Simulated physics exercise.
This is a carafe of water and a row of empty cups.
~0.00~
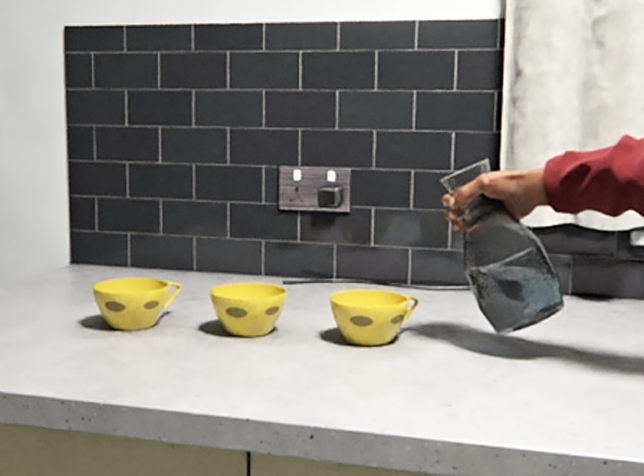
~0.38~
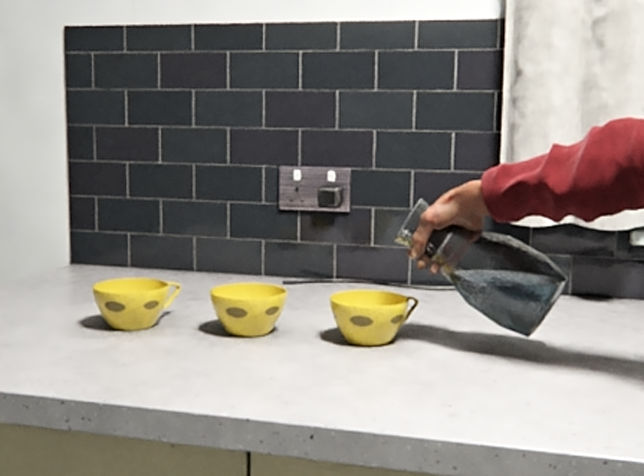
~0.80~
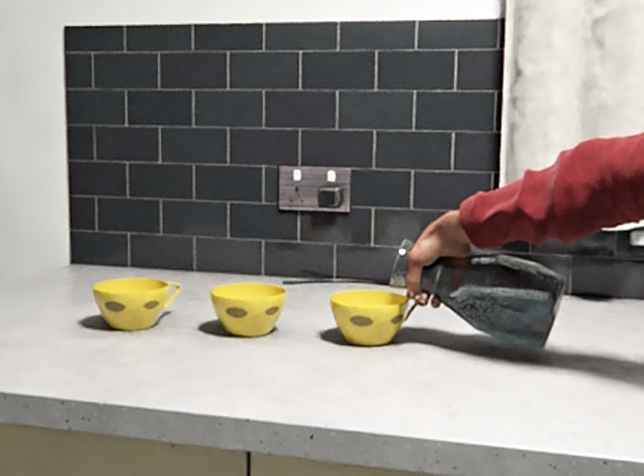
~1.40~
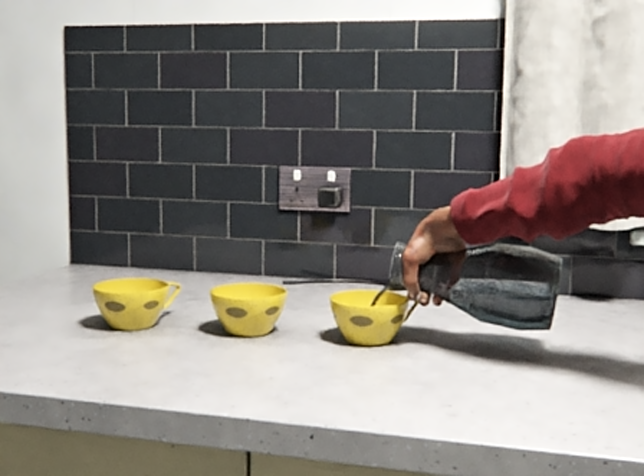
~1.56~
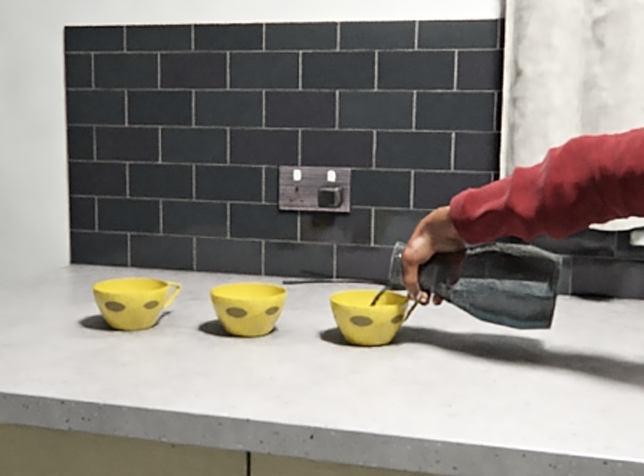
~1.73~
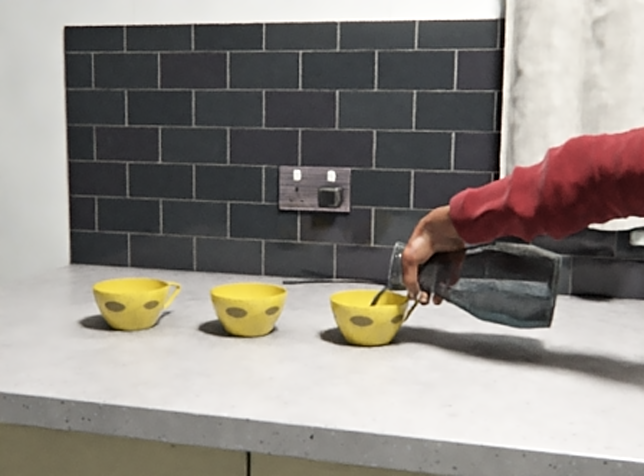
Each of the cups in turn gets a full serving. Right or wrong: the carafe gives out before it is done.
Right.
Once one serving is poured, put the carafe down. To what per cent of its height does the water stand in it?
I'd say close to 10 per cent.
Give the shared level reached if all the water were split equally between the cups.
I'd expect each to reach near 55 in a hundred.
After 3.4 s, the first is about two thirds full.
After 9.4 s, the first is done and the carafe has about a third of its load.
After 21.4 s, the carafe is empty with one filled and the next at about half of a serving.
